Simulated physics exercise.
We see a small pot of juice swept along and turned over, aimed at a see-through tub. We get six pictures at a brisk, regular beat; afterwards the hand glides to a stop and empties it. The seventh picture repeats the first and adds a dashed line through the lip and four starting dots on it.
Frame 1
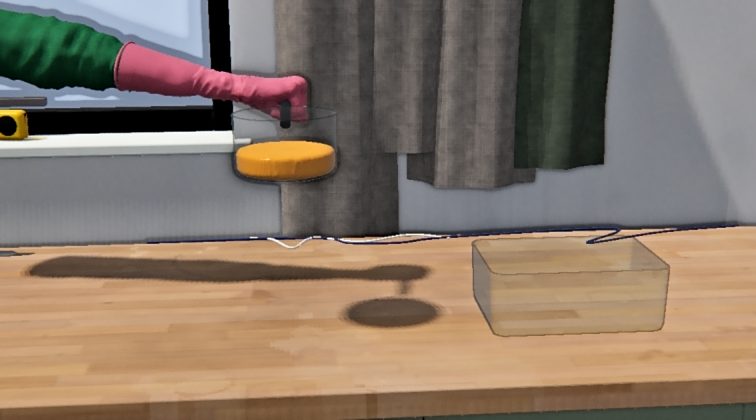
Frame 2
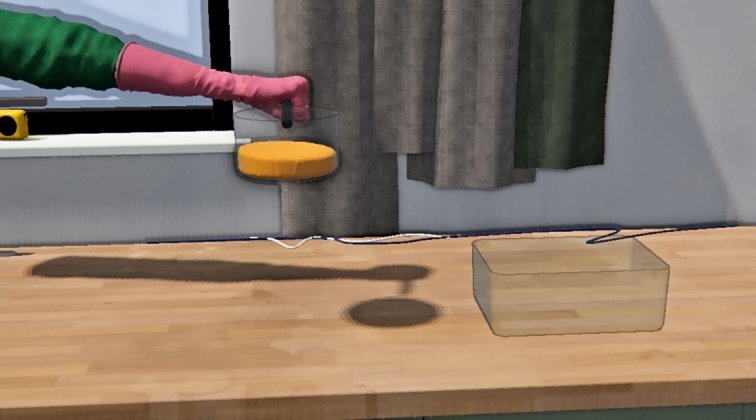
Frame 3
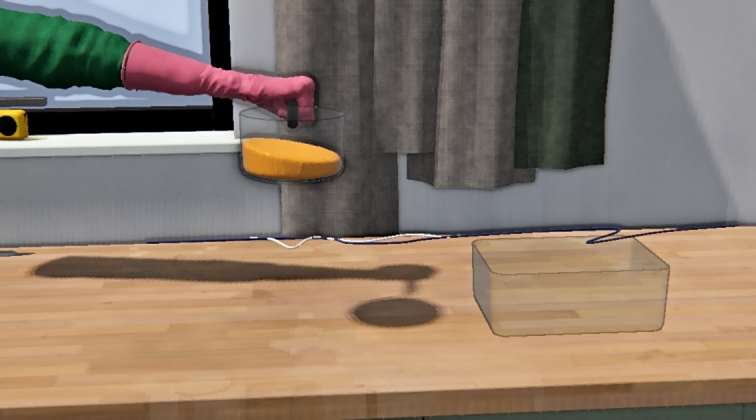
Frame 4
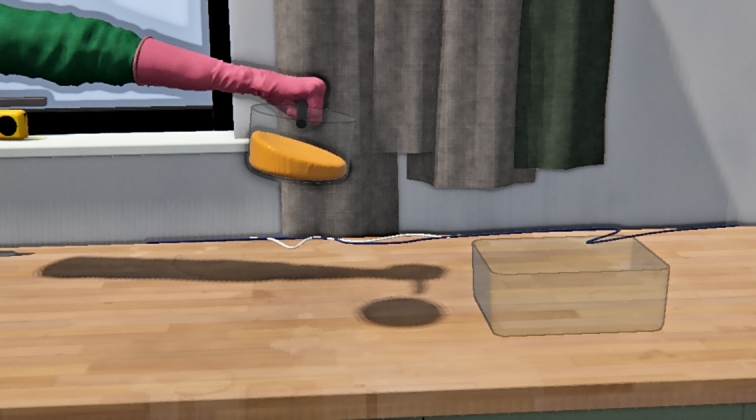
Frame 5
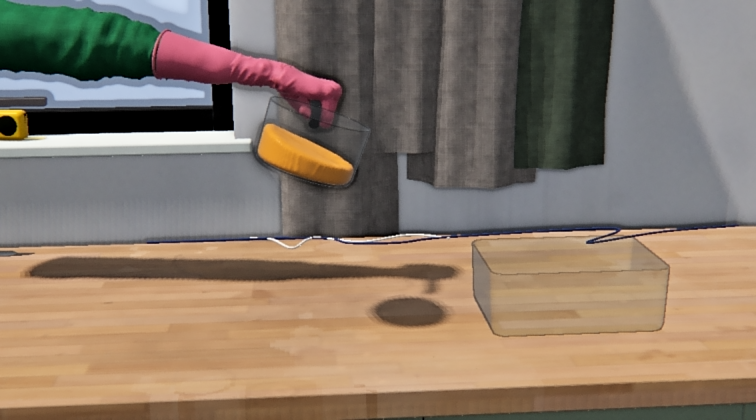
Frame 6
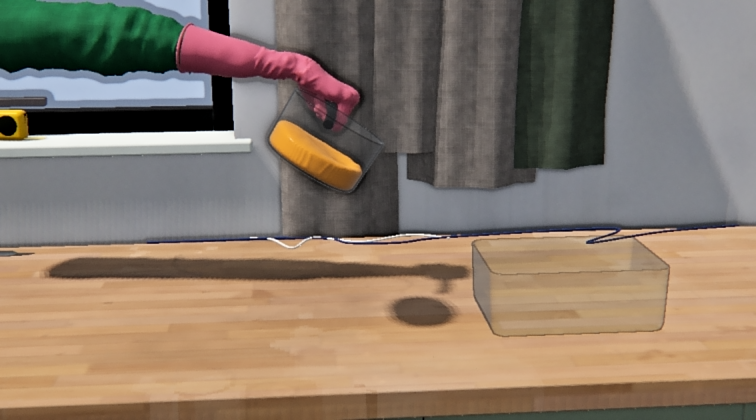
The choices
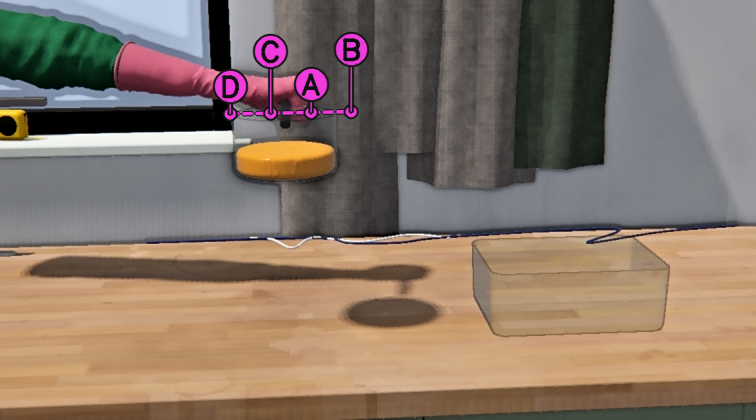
In this clip, a pink-gloved hand holds a clear pot of orange liquid above a wooden worktop, then moves it slightly right and gradually tilts it rightward, while a see-through tub stays still on the worktop to the right.
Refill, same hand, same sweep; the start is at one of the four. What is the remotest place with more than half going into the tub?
Take A.
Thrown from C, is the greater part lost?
Yes.
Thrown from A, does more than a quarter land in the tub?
Yes, it does.
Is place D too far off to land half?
Yes, it does.
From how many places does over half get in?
Two of the four.
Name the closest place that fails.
The answer is C.
On the marked copy, A at (311, 112); B at (351, 111); C at (270, 113); D at (230, 114).
With A, about 66 % lands in the tub, 18 % falls short and 15 % goes beside or beyond.
With B, about 69 % lands in the tub, 9 % falls short and 22 % goes beside or beyond.
With C, about 7 % lands in the tub, 89 % falls short and 4 % goes beside or beyond.
With D, about 0 % lands in the tub, 99 % falls short.
